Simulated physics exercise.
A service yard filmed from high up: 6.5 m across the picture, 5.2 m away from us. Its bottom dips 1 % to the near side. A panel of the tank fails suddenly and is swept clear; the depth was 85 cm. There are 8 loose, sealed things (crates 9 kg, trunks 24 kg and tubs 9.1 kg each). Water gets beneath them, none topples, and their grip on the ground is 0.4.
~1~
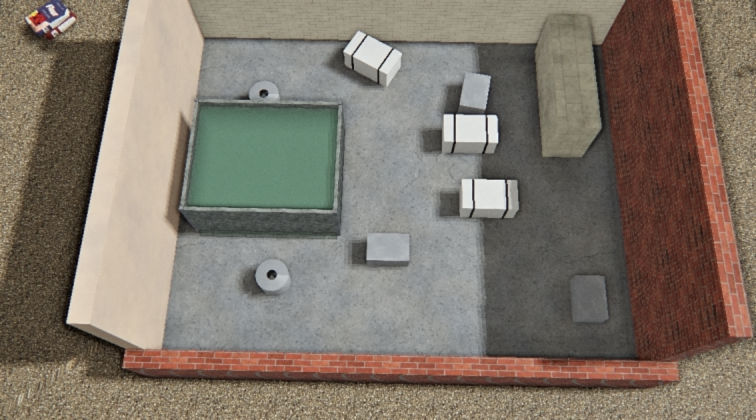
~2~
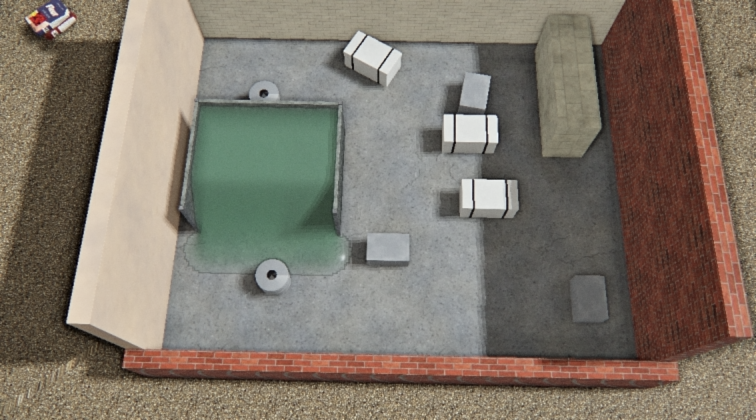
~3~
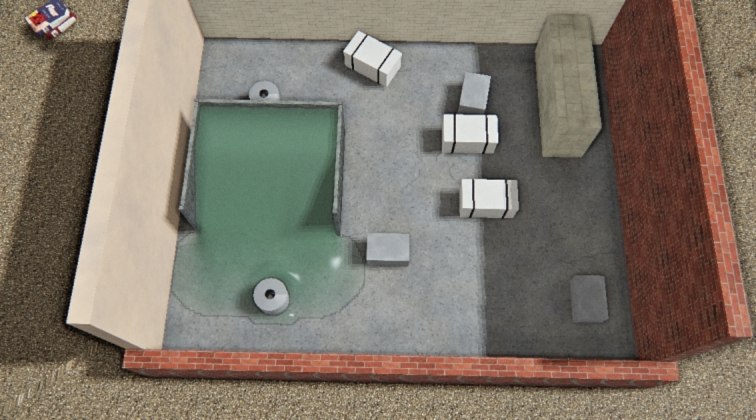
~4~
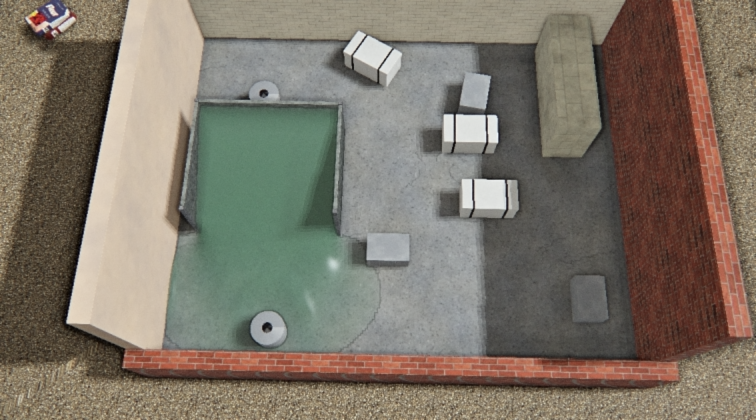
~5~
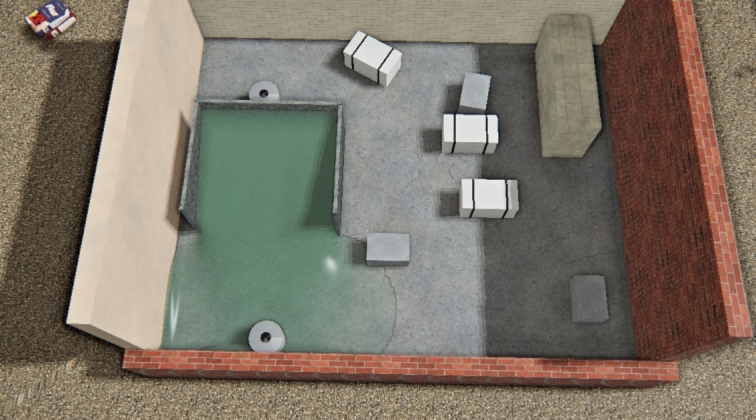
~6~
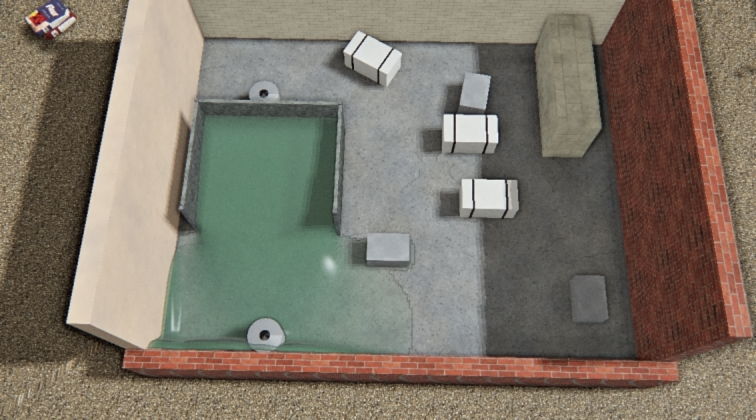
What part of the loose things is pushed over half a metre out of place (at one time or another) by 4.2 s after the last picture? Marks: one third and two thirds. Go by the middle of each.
It is from one to two thirds.
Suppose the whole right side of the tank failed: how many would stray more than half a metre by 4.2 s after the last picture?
Then 6.
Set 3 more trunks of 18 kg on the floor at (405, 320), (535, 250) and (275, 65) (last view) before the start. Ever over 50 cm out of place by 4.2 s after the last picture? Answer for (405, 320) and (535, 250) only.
In turn: More, past it.
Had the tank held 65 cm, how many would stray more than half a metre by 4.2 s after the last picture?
In that case 4 of them.
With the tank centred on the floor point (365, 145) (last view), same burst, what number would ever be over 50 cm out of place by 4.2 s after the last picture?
Then 4.
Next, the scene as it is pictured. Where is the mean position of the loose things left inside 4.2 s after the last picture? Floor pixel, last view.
Near (442, 122).
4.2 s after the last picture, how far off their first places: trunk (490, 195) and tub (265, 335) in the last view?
In that order: 80 cm, 300 cm.
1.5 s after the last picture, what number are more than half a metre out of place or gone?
I count 1.
Then, 0.4 s after the last picture 1 of 8 are over 50 cm from their spots; 1 afloat.
Then, 1.5 s after the last picture 1 of 8 are over 50 cm from their spots; 1 afloat.
Then, 2.8 s after the last picture 4 of 8 are over 50 cm from their spots; 1 afloat.
Then, 4.2 s after the last picture 4 of 8 are over 50 cm from their spots, and 4 have been at some point; 1 afloat.
